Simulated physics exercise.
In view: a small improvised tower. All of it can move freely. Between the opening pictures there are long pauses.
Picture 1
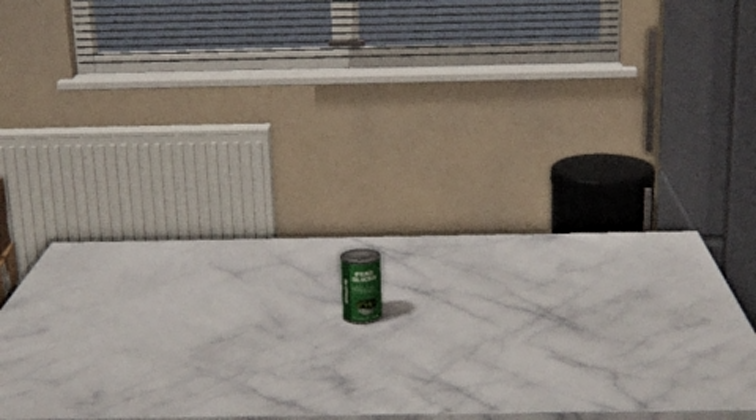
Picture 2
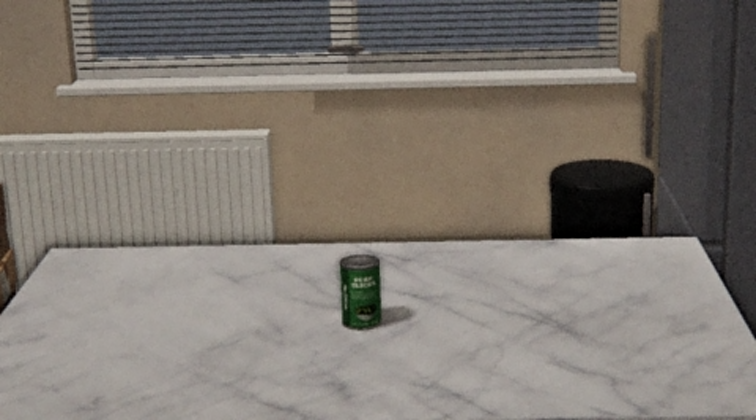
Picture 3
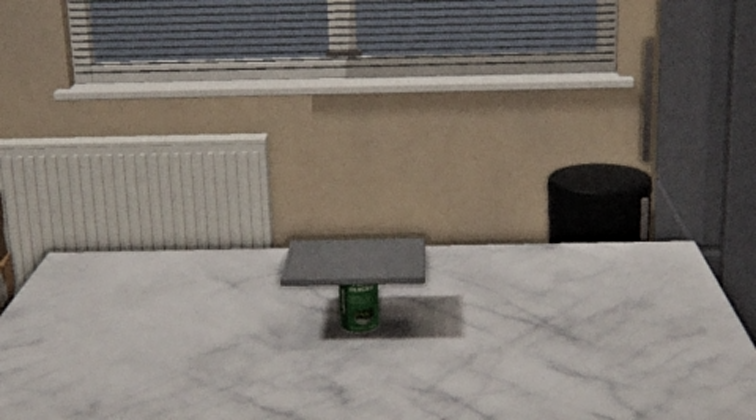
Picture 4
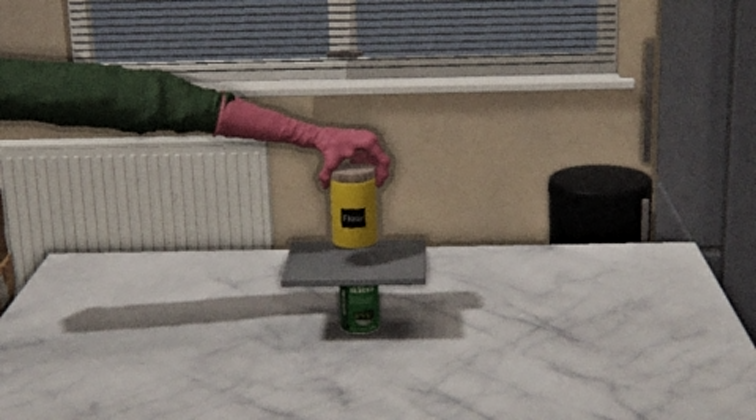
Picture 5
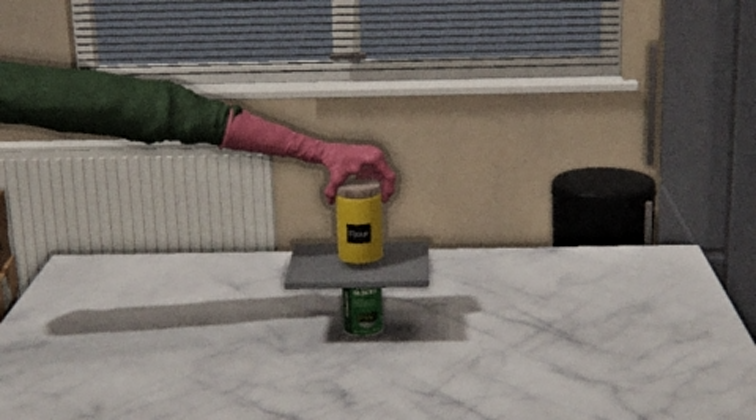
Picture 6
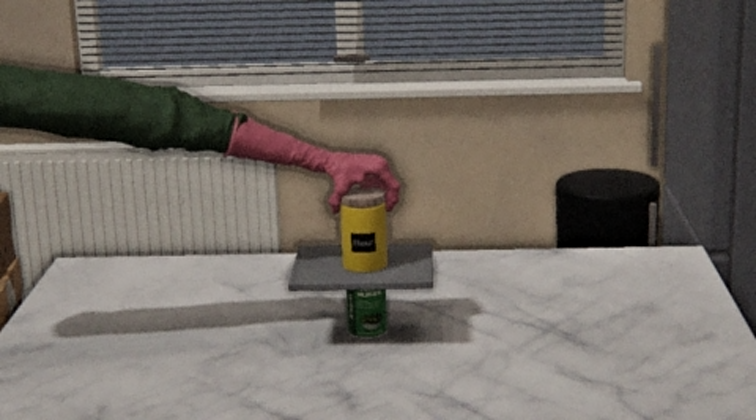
An arm in a green sleeve and pink glove reaches in from the left over a white marbled table, seen from the front and slightly above, in a room with a blind-covered window, a pale radiator and a black bin. A green can stands alone near the middle, then a flat grey lid lies across its top. The gloved hand lowers a yellow jar onto the lid and keeps hold, while the view shifts very slightly.
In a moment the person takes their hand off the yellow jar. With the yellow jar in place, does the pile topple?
No, it stays standing.
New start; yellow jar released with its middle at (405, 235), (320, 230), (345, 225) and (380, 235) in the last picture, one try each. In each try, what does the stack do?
Topples, topples, stands firm, stands firm.
Then, 0.20 s past the last view, nothing moves.
Then, 0.40 s past the last view, yellow jar resting near (364, 230).
Finally, all 3 still in place. Final places as the last picture's camera would see them, yellow jar near (364, 230). The stack keeps its balance.
